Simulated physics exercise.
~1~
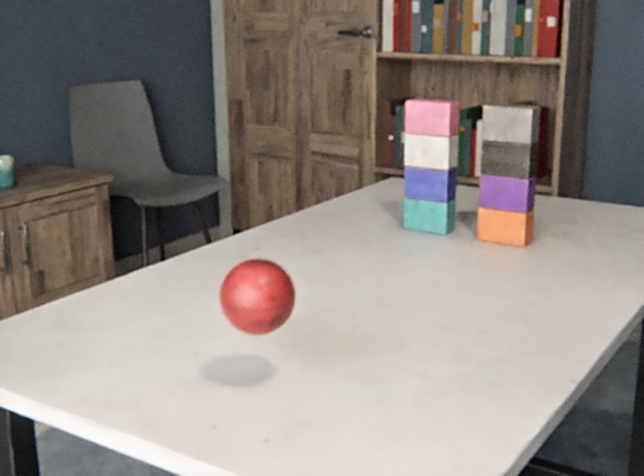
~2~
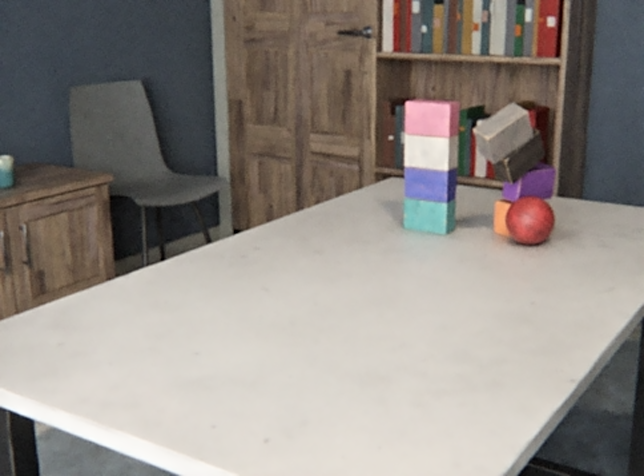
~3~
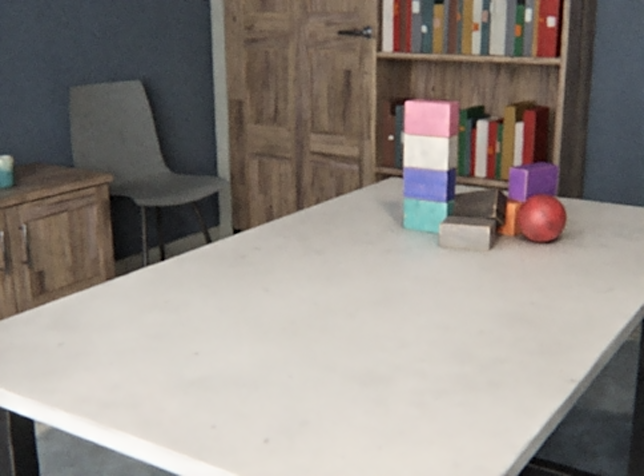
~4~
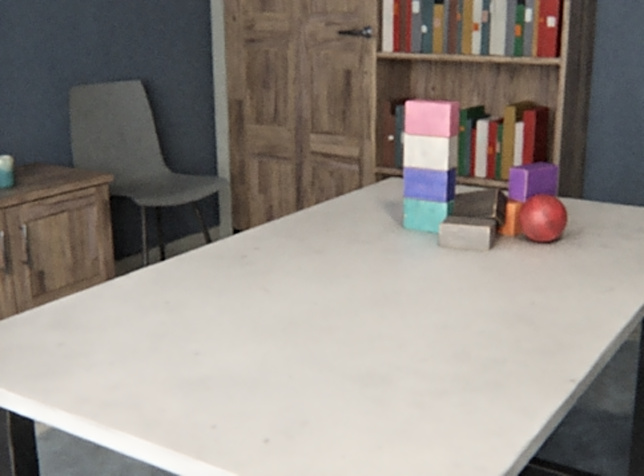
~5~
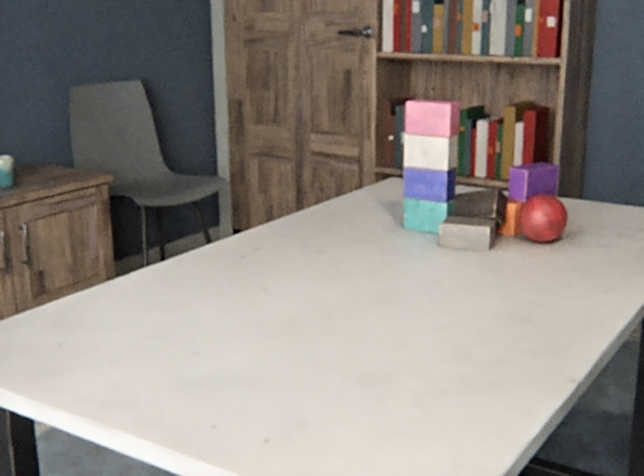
The clip shows a red ball crossing a white table and striking the right of two block stacks, toppling its grey and black blocks to the left, while the purple block ends atop the orange one, the ball rests beside them, and the left stack stays standing.
